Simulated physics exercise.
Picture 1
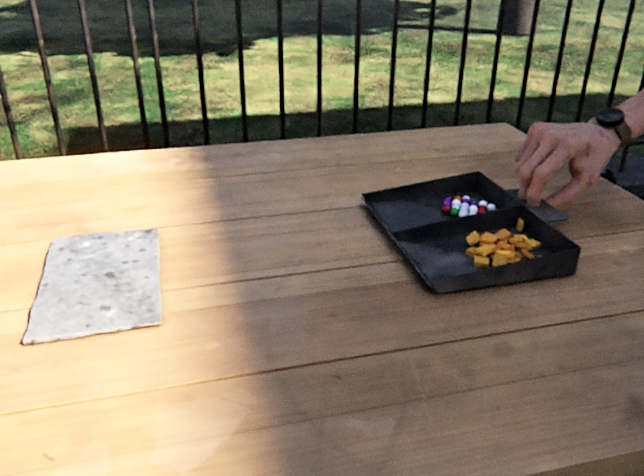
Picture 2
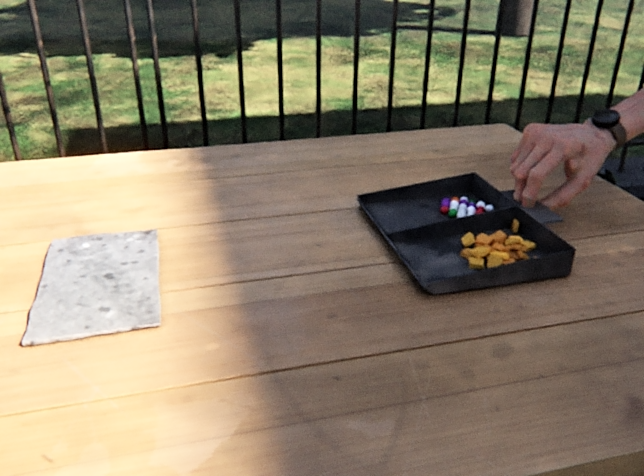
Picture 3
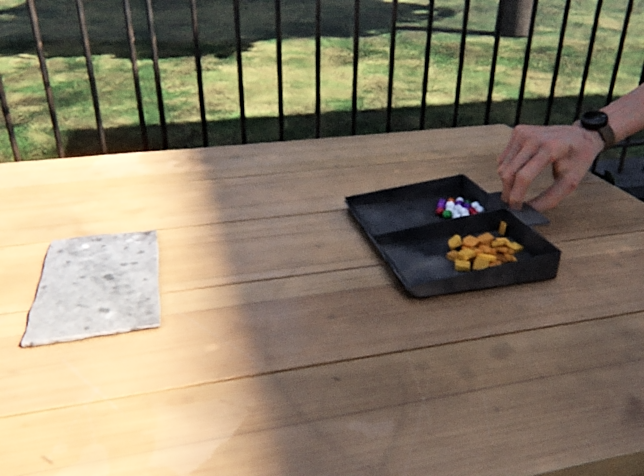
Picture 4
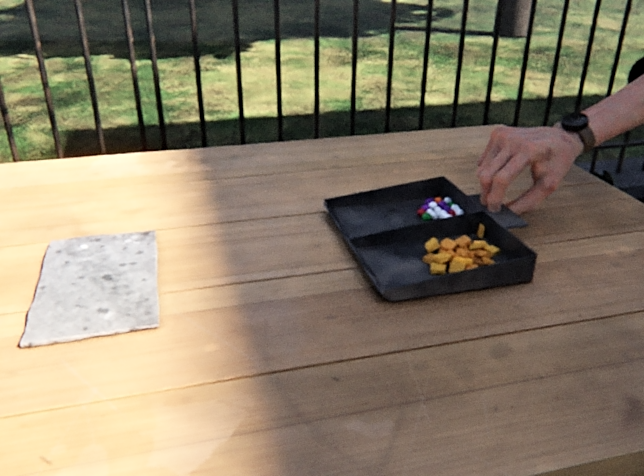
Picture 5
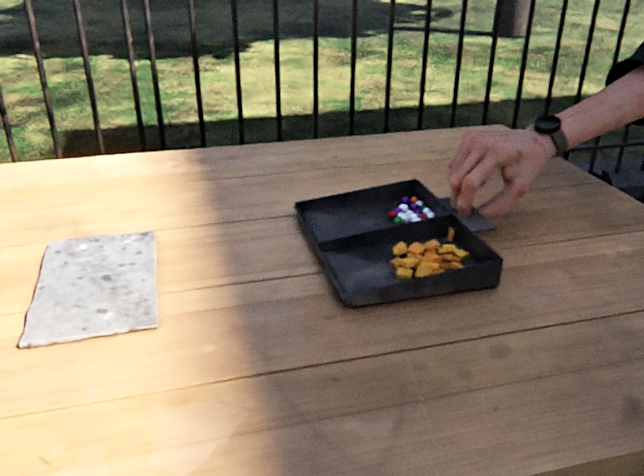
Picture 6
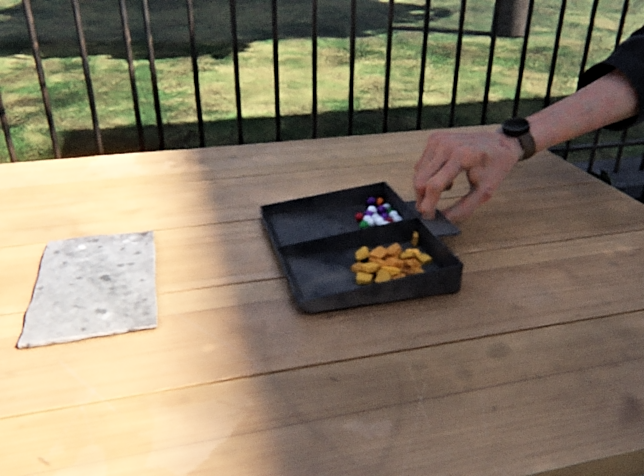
A hand slides a black divided tray of small colourful pieces leftward across a wooden table.
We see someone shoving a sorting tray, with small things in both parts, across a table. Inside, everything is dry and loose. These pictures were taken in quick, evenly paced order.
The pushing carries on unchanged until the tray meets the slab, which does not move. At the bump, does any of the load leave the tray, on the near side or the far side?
The front handful stays in the tray; the back handful sends some out.
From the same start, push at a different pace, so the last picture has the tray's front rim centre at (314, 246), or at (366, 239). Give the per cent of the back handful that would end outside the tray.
Around 0 per cent first, then around 0 per cent.
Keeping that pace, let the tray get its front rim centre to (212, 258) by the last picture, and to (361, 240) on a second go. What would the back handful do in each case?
The first time it drops some out, and the second time it goes nowhere.
Then, 0.09 s on from there, tray still sliding, front rim near (215, 258); front handful all inside; back handful all inside.
Then, 0.27 s on from there, tray stopped at the slab; front handful all inside, moved towards the front rim; back handful all inside, moved towards the front rim.
Then, 0.48 s on from there, tray stopped at the slab; front handful all inside, moved towards the front rim; back handful near a third out of the tray.
In the end, tray stopped at the slab; front handful all inside, moved towards the front rim; back handful near a third out of the tray.
